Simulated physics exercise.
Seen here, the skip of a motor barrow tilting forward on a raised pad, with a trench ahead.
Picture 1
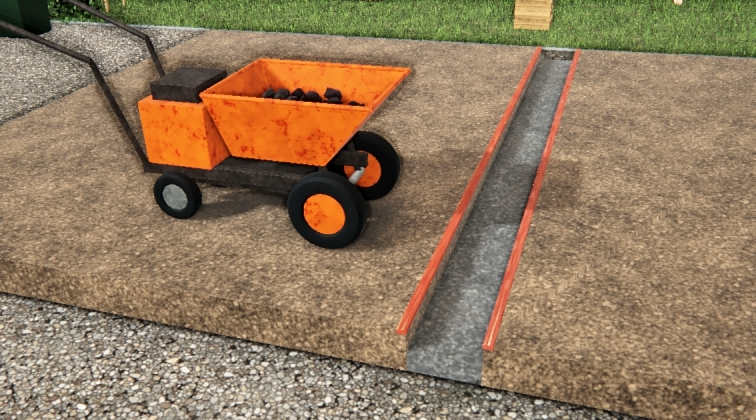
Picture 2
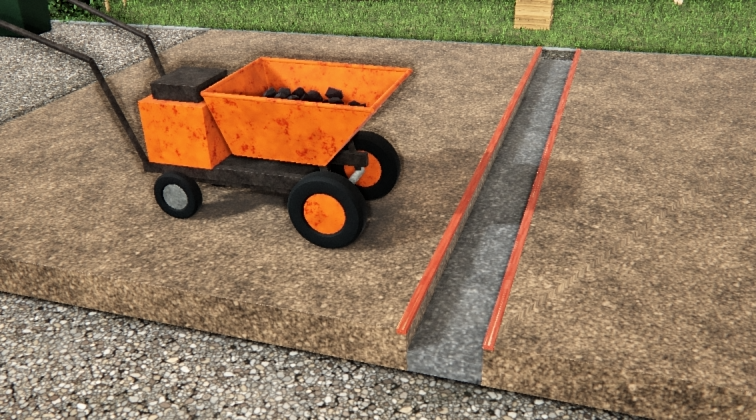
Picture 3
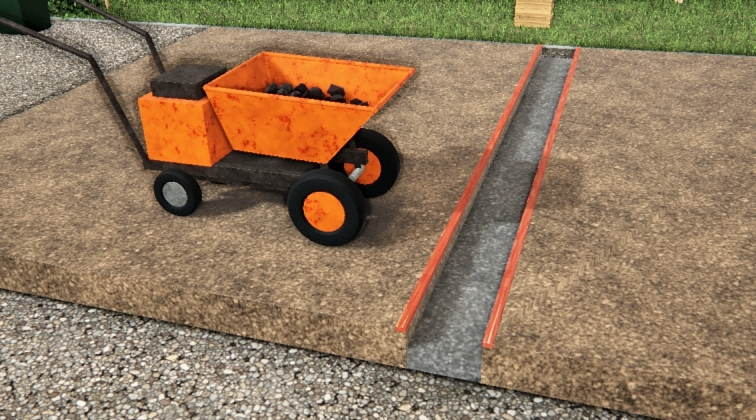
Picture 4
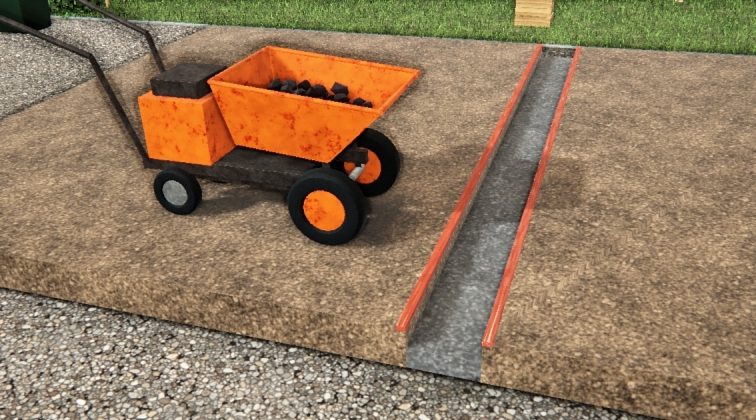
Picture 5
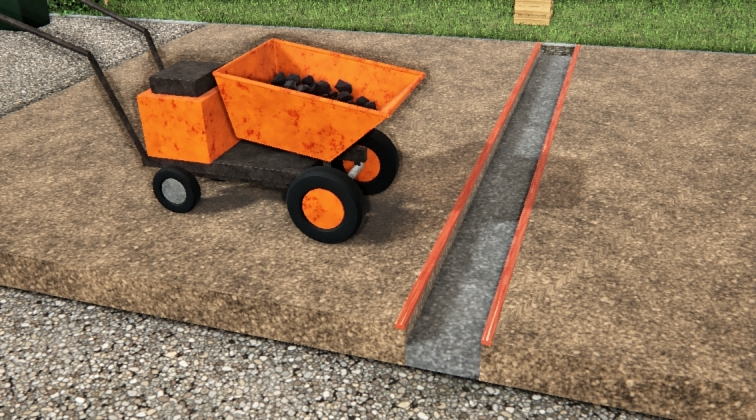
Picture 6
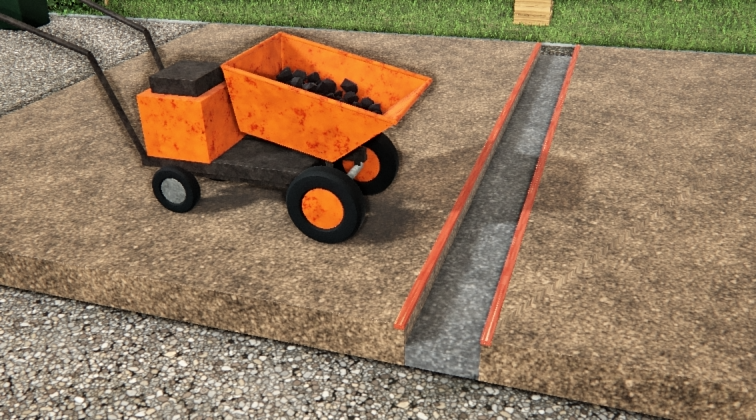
An orange motor barrow with black wheels and dark handles stands at left on a raised brown pad, seen from slightly above, with gravel in front and grass behind. Dark lumps of coal lie in its skip, and a shallow grey trench edged with red strips runs to its right. The skip slowly tilts forward a little toward the right, while the wheels and camera stay almost still.
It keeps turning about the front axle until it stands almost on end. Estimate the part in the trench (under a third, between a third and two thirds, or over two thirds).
It catches more than two thirds.
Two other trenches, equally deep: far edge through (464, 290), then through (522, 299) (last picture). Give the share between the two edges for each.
The first gives 40 %, the second 90 %.
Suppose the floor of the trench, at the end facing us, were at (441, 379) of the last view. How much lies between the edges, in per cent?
Close to 100 per cent.
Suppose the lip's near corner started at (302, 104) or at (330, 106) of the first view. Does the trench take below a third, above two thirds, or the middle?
The first try: Under a third. The second: Between a third and two thirds.
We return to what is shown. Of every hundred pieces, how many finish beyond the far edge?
About 5 per cent.
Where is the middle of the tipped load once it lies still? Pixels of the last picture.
Roughly at (483, 239).
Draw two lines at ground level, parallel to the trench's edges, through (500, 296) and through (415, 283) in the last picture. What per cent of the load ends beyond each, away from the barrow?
Near 0 % and 90 %.
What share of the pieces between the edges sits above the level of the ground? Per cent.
Near 35 %.
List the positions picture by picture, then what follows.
The first frame shows lip of the skip at (370, 110), level; top of the load at (290, 102), lumps of coal; first edge of the trench at (422, 288); far edge at (502, 300), the trench over half as wide as the skip, and shallow for its width.
The second frame shows lip of the skip at (371, 110), level; top of the load at (282, 112).
The third frame shows lip of the skip at (375, 110), tipped barely; top of the load at (271, 107).
The fourth frame shows lip of the skip at (381, 113), tipped barely; top of the load at (274, 103).
The fifth frame shows lip of the skip at (387, 116), tipped a little; top of the load at (278, 97).
The sixth frame shows lip of the skip at (395, 122), tipped a little; top of the load at (284, 93); first edge of the trench at (420, 283); far edge at (500, 296).
Soon after the last picture, skip tipped well over; all in the skip.
A little later, skip tipped steeply; nearly all in the skip; a small part in or heaped over the trench.
Later still, skip tipped right over; about a quarter in the skip; about two thirds in or heaped over the trench; a stray few beyond it.
By the end, skip tipped right over; a small part in the skip; most in or heaped over the trench; a stray few beyond it.
